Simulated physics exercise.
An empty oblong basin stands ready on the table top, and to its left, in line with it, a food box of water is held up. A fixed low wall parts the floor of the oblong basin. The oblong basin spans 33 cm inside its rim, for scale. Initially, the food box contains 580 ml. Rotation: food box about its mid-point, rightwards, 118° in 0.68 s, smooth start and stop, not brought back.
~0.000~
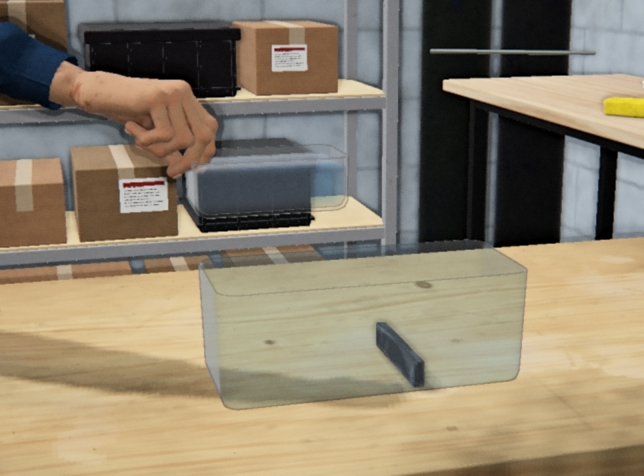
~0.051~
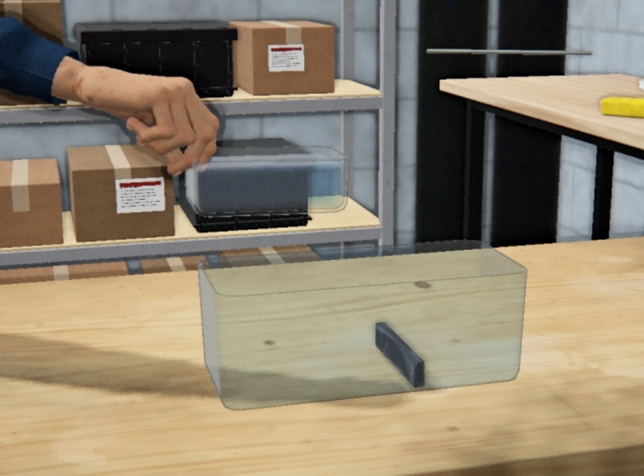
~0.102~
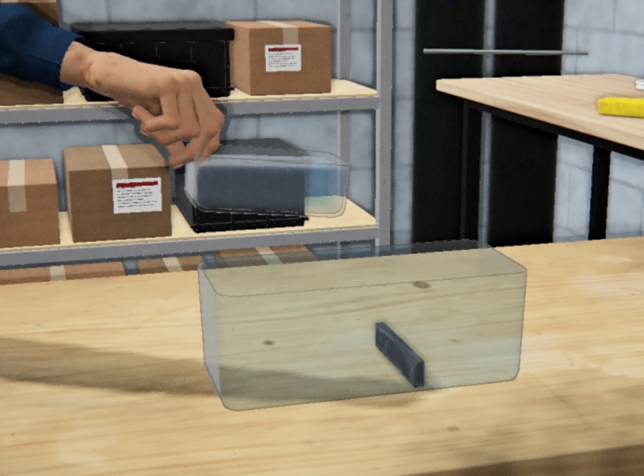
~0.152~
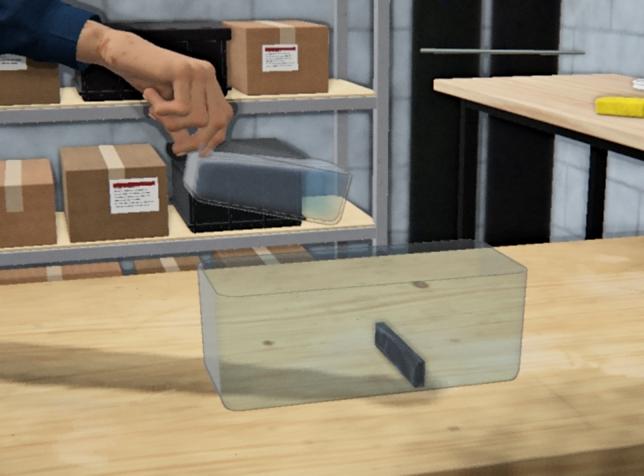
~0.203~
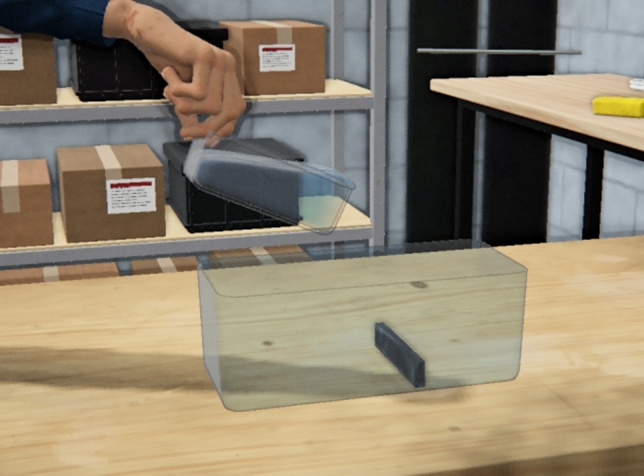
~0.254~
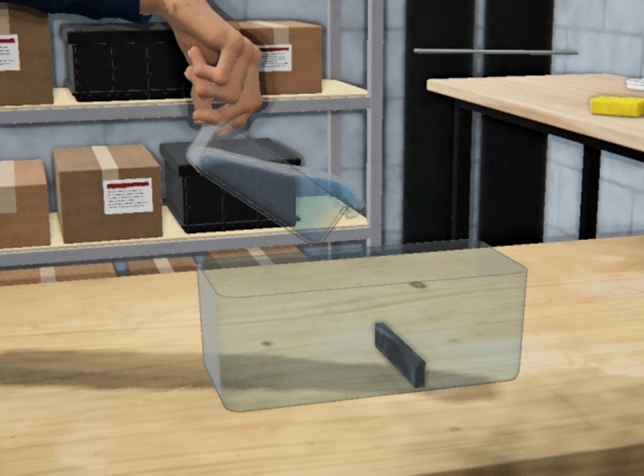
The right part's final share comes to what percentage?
It comes to roughly 30 %.
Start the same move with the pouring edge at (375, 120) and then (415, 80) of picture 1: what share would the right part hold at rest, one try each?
55 then 60 %.
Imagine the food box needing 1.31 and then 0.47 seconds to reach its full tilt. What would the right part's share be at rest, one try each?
About 50 %, then about 20 %.
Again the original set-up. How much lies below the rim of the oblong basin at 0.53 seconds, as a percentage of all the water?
Close to 86 in a hundred.
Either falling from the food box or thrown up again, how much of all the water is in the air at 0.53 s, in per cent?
8 %.
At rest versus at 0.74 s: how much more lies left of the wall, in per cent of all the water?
1 %.
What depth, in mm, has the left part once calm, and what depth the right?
Once settled, the left stands around 14 mm and the right around 10 mm.
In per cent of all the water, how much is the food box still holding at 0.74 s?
0 %.
Then, 0.53 s in, the tilt is 105° and 5 per cent is still to pour, 65 is left of the wall and 22 right of it.
Then, 0.74 s in, the tilt is 118° and 0 per cent is still to pour, 66 is left of the wall and 29 right of it.
Then, 0.95 s in, the tilt is 118° and 0 per cent is still to pour, 67 is left of the wall and 29 right of it.
Then, 1.18 s in, the tilt is 118° and 0 per cent is still to pour, 67 is left of the wall and 30 right of it.
Finally, 67 per cent lies left of the wall, 30 right of it and 3 outside.
